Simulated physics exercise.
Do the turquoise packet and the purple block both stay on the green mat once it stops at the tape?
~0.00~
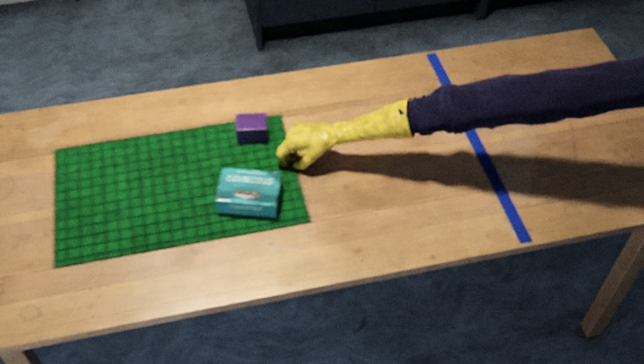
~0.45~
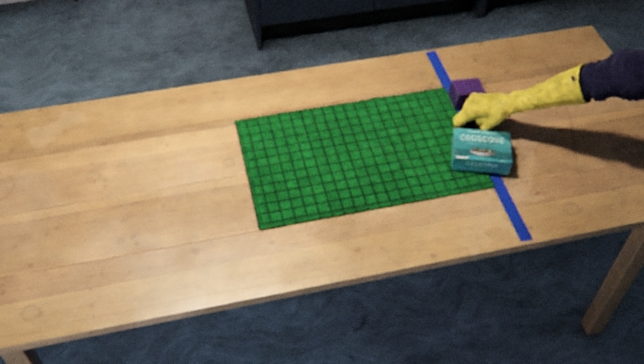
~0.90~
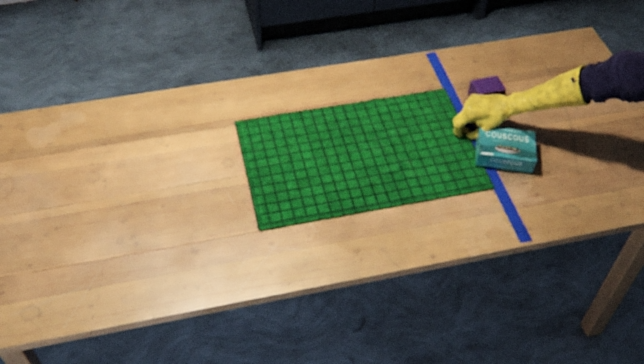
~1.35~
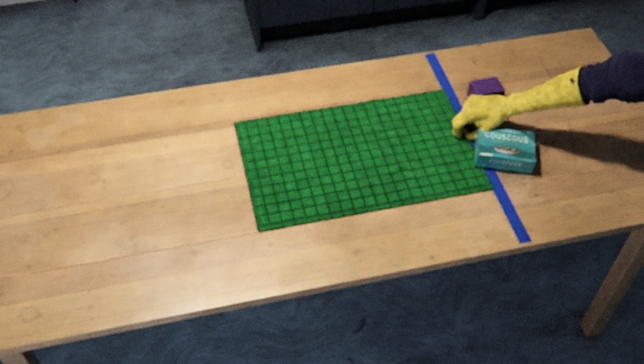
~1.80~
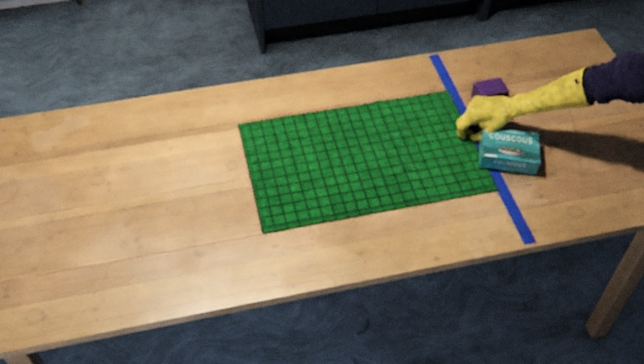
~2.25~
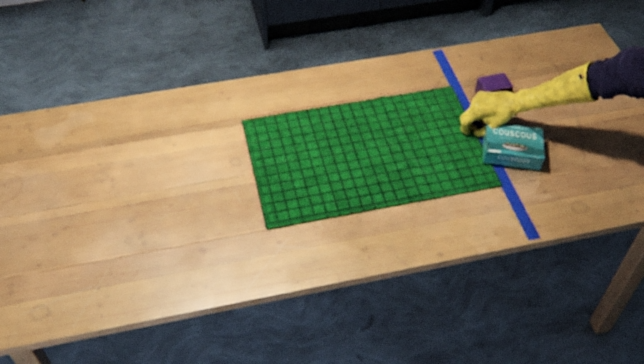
No, neither one stays on. The turquoise packet and the purple block both slide off the front of the mat and end up on the table ahead of it.
A yellow-gloved hand pulled a green place mat to the right across a wooden table, carrying a turquoise packet and a purple block. The mat stopped at the blue tape, but both items slid off its front edge and came to rest ahead of it.
